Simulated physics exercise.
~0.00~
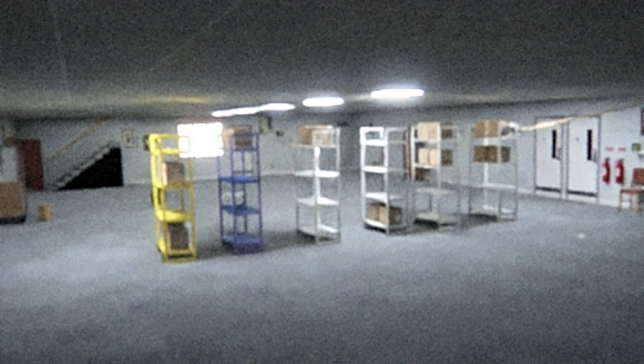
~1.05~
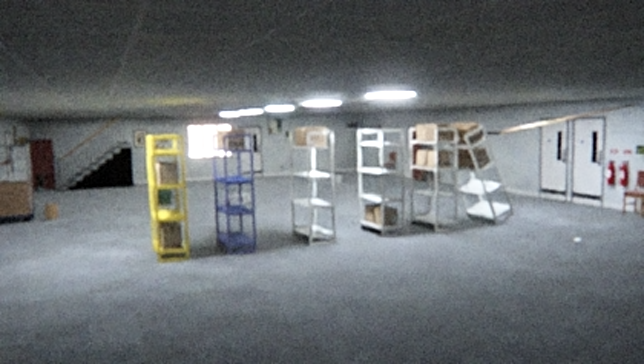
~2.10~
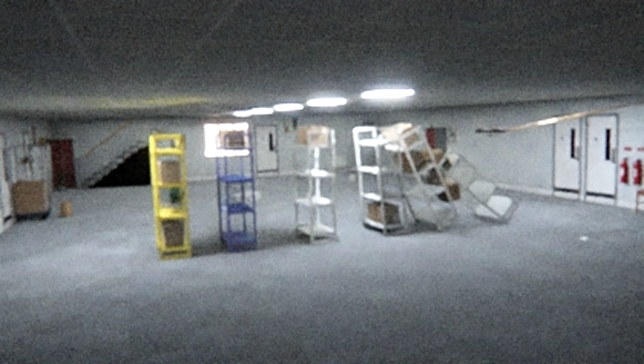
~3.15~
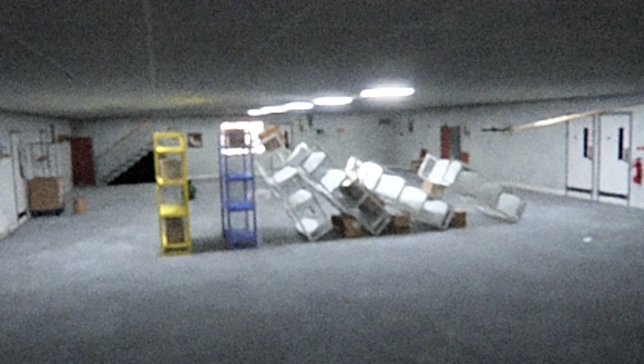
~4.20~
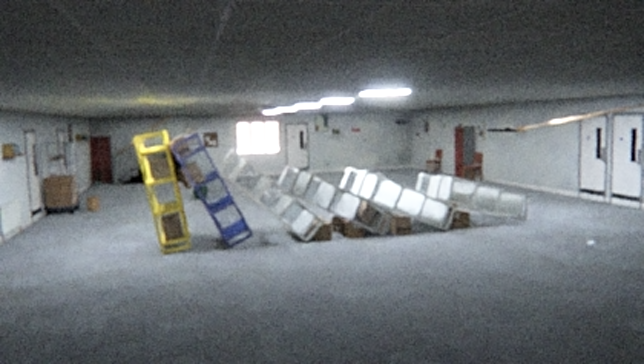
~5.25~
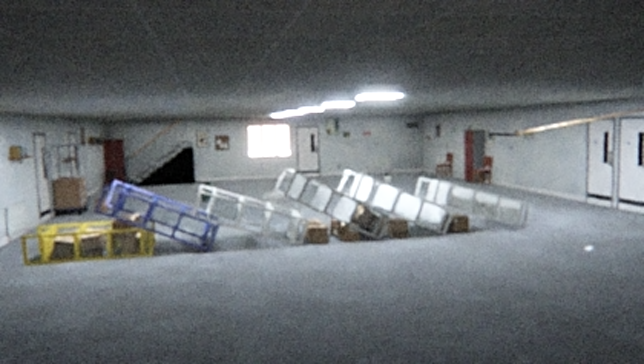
Six shelf units topple one after another from right to left, the yellow one landing flat.
